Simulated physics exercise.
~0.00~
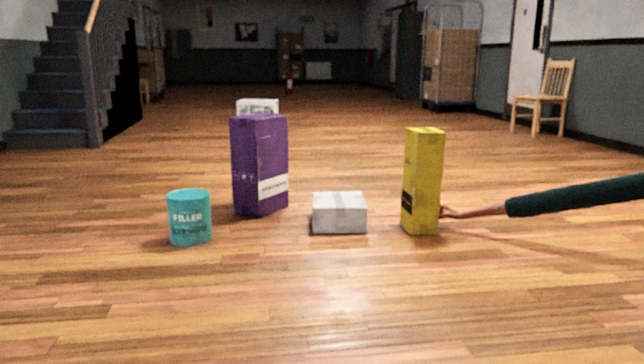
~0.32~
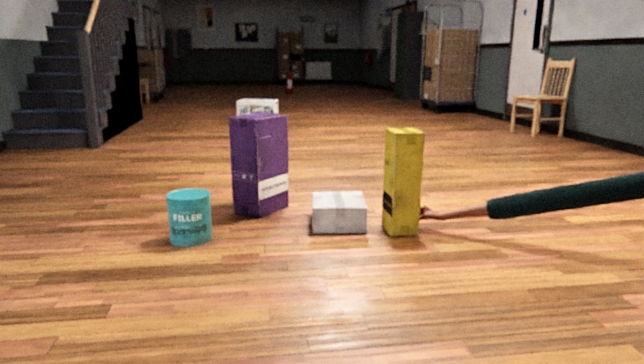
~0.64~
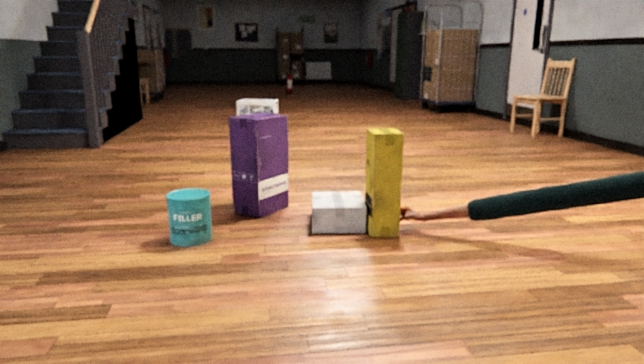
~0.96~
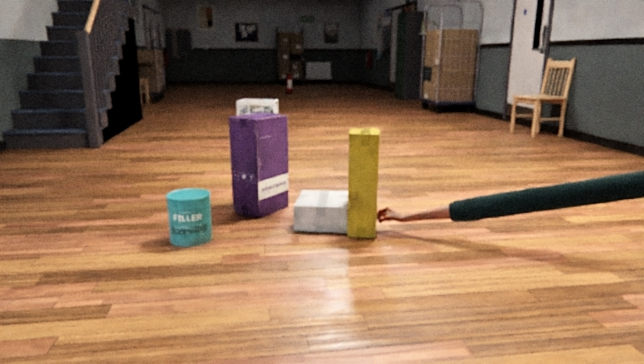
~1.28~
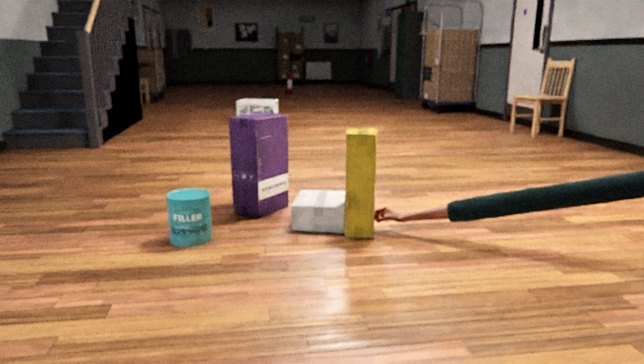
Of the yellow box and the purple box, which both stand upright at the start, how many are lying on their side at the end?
None of them are lying on their side at the end. Both the yellow box and the purple box are still standing upright.
In this clip, a hand with a pointing finger pushes an upright yellow box left across a wooden floor, and a small white box beside it shifts left too. The yellow box ends still standing, while the purple box and turquoise pail stay in place.
